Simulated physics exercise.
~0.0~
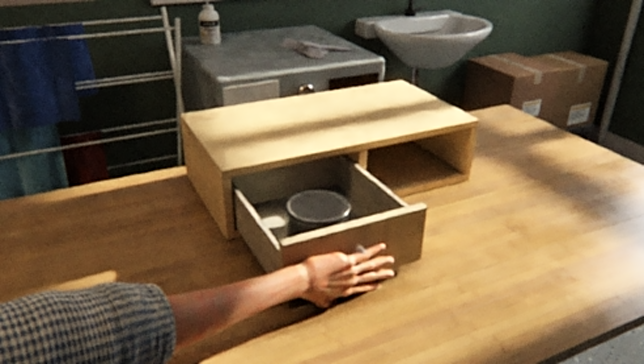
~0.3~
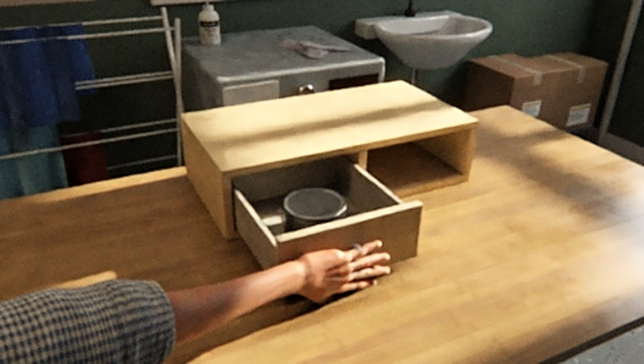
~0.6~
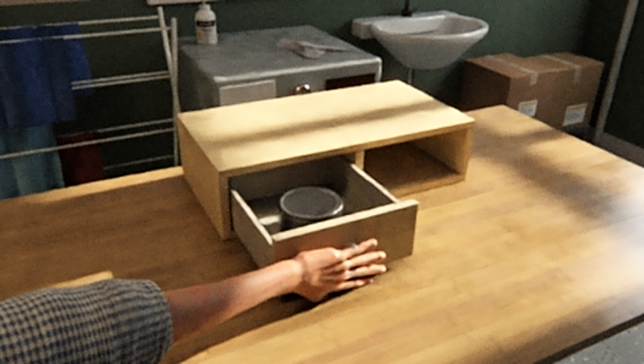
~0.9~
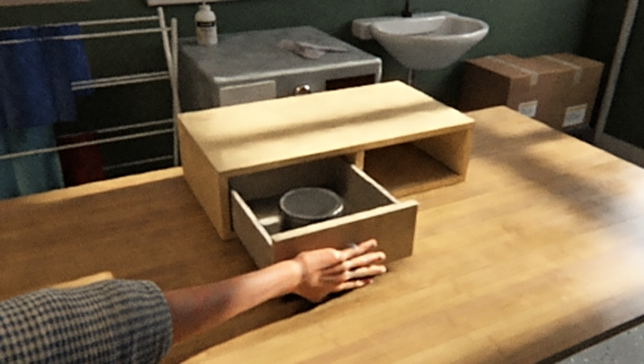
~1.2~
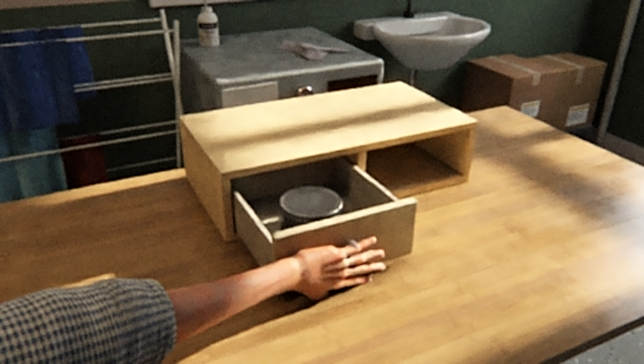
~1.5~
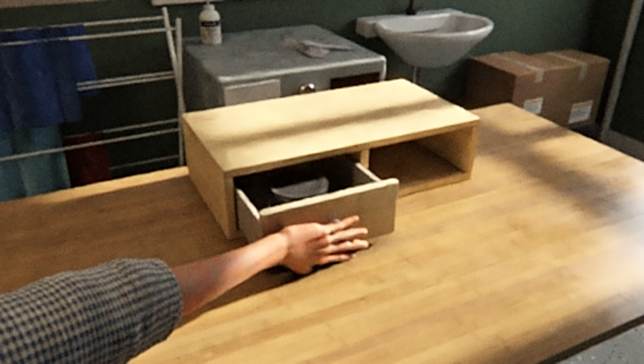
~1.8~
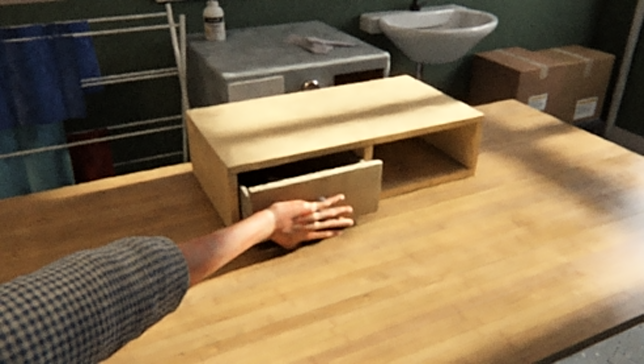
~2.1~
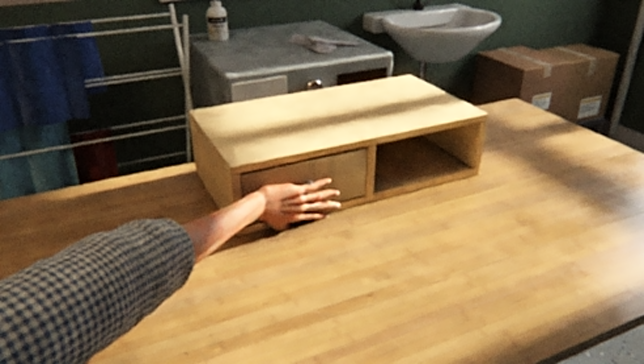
In a utility room with dark green walls, a gently swaying camera looks down over a wooden table. A pale wooden chest sits on it, with an open drawer on the left holding a round dark tub and an empty compartment on the right. Behind are a drying rack with blue cloth, a grey cabinet, a white sink and cardboard boxes. A hand in a checked sleeve rests against the drawer front, barely moving at first. Then it pushes steadily, and the drawer slides inward, carrying the tub out of sight. Finally the drawer closes completely, the hand still at its front.
